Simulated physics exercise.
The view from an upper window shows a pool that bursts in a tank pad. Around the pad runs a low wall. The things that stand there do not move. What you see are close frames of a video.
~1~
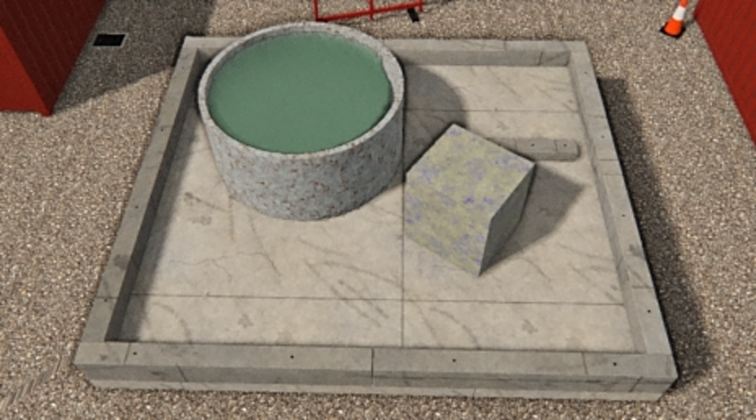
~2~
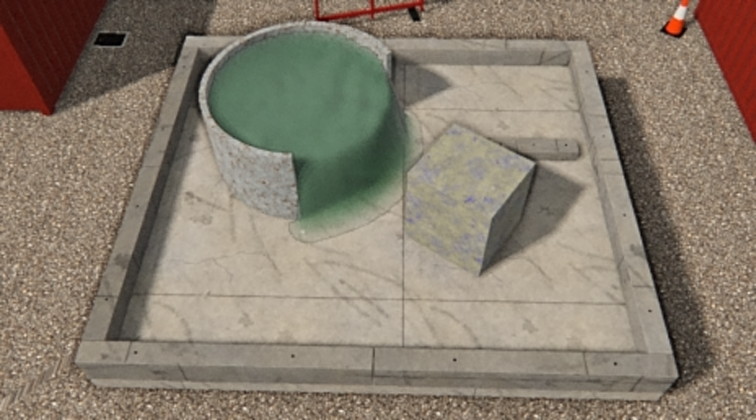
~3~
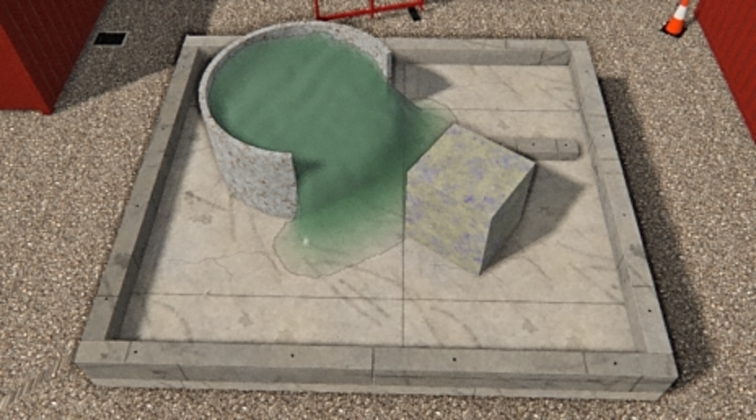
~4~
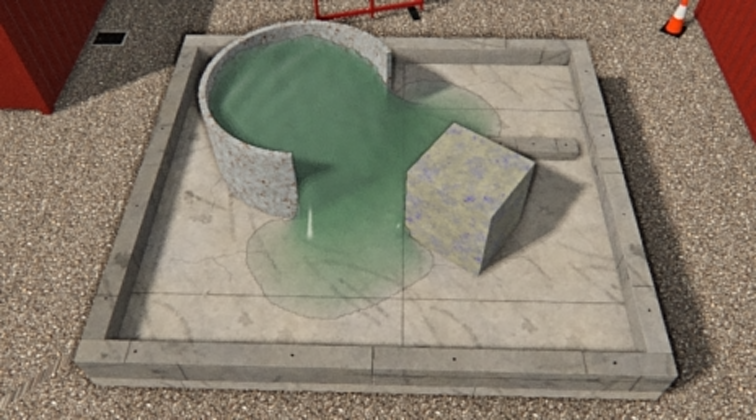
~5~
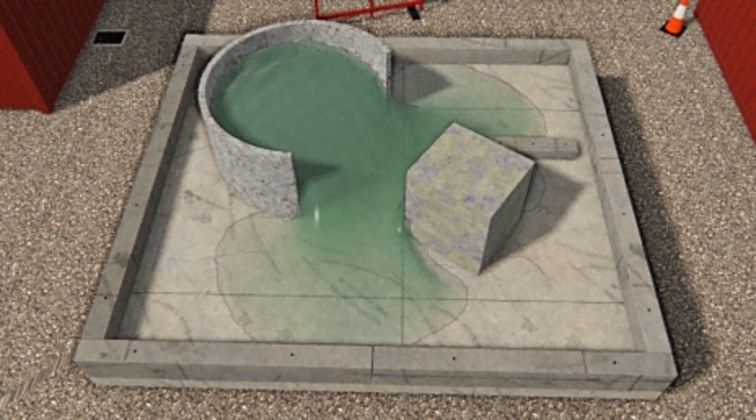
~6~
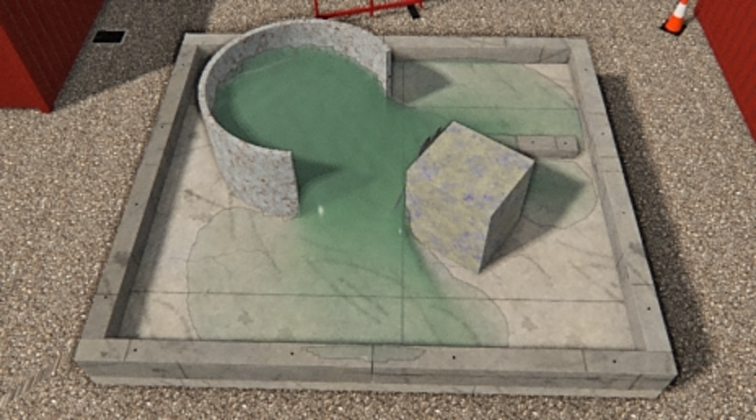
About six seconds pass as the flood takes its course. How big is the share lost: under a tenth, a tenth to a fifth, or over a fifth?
Moderate, tenth to fifth.
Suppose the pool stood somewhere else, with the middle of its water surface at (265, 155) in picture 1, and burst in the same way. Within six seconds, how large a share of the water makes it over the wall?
20 %.
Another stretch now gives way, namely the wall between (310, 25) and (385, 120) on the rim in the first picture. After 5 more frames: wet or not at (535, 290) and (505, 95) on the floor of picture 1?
Going in order, I'd call it not reached and then inundated.
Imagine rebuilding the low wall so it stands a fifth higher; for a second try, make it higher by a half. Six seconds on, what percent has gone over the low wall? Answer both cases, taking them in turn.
Around 6 percent for the first try and around 2 percent for the second, I'd say.
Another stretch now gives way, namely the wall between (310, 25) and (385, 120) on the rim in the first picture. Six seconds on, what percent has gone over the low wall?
Around 28 percent.
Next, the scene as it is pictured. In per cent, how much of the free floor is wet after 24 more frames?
I'd estimate some 100 per cent.
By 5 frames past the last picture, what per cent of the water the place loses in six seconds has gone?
Around 10 %.
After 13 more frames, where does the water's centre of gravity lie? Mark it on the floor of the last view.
Close to (416, 197).
A moment on, water covers 60 % of the floor; the low wall has let 0 % over.
Next, water covers 65 % of the floor; the low wall has let 1 % over.
Then, water covers 70 % of the floor; the low wall has let 9 % over.
Later, water covers 80 % of the floor; the low wall has let 12 % over.
In the end, water covers 80 % of the floor; the low wall has let 12 % over.
